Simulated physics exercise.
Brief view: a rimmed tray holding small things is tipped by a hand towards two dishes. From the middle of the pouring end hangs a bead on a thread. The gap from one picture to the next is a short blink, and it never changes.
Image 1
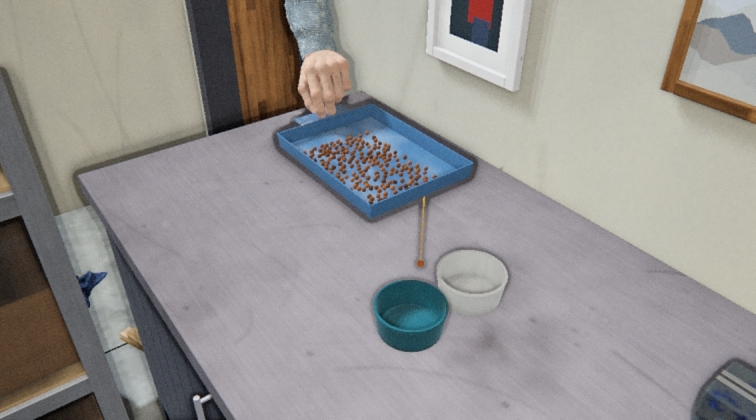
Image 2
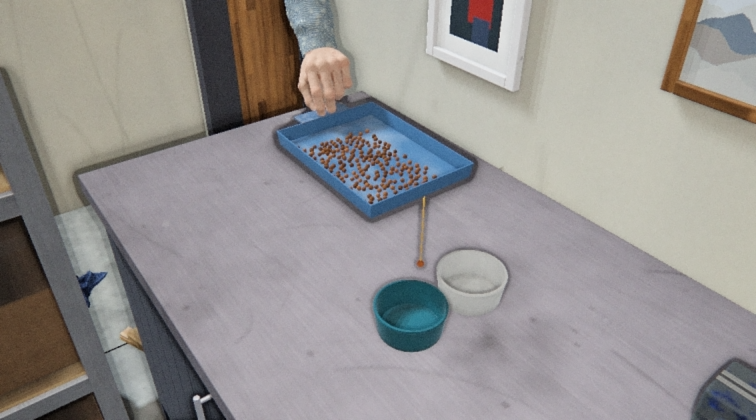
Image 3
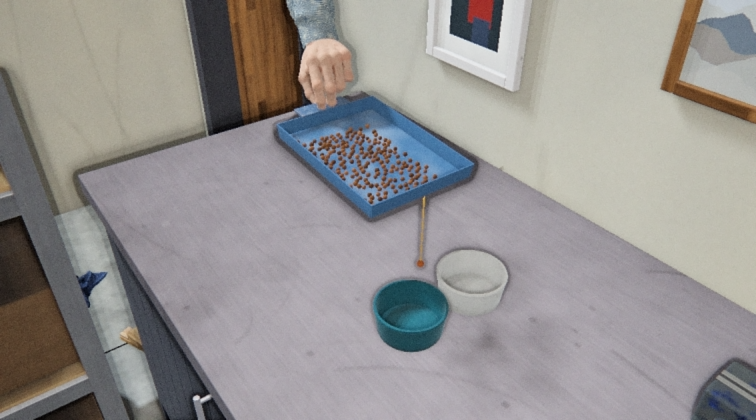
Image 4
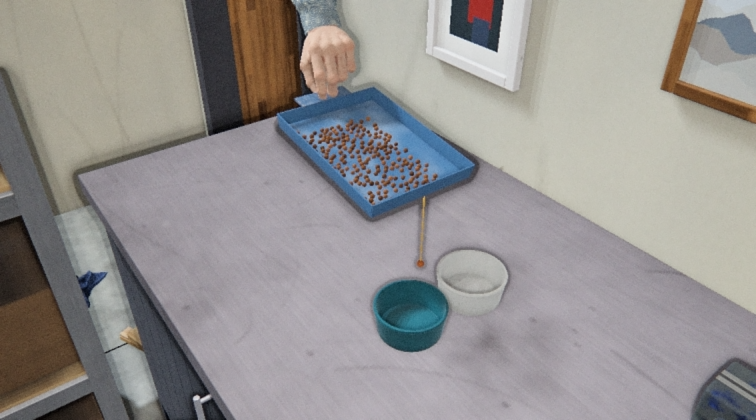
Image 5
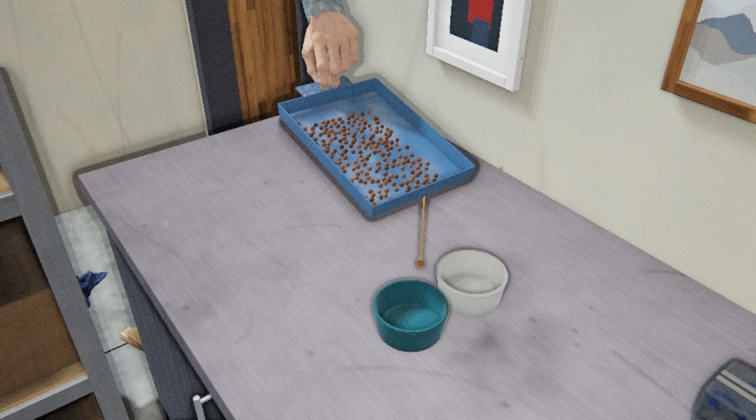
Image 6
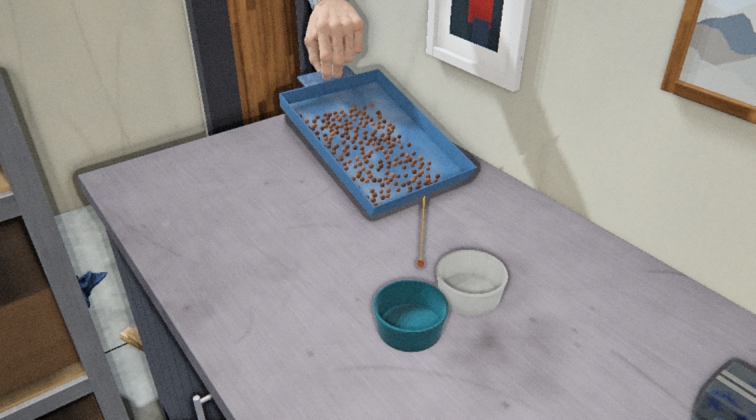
A blue rimmed tray scattered with small reddish-brown balls sits at the far end of a grey countertop, seen from above at an angle, with framed art on the pale wall behind. Nearer stand a teal dish and a white one, below a bead hanging on a thread from the tray's near edge. A hand gradually raises the tray's far end, tilting it towards the dishes, while the camera stays still.
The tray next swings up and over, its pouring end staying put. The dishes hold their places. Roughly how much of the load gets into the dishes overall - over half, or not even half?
Catch exceeds half.
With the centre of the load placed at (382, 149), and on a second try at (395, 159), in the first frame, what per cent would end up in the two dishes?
In order, 90 % then 90 %.
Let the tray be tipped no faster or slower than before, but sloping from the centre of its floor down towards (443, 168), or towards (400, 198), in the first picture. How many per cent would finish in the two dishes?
Shares, approx.: 20 %, then 80 %.
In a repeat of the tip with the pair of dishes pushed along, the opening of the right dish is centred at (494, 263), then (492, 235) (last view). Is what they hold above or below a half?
In order, they'd catch a major share, and next a minor share.
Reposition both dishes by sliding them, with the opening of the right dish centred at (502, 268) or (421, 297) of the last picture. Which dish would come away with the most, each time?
One: The left-side dish. Two: The right-side dish.
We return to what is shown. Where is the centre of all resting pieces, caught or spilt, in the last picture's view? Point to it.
The centre comes to rest near (464, 305).
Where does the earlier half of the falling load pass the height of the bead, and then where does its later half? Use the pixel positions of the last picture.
First around (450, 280), afterwards around (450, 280).
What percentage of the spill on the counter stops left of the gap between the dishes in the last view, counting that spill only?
Looks to be around 10 per cent of the spill.
Soon after the last picture, tray tipped steeply; all on the tray.
A little later, tray tipped right over; nearly all on the tray; a stray few in the left dish; a stray few in the right dish; a stray few outside both; a stray few in the air.
Later still, tray tipped past a quarter turn; about a third in the left dish; about half in the right dish; about a quarter outside both.
At rest, tray tipped past a quarter turn; about a third in the left dish; about half in the right dish; about a quarter outside both.
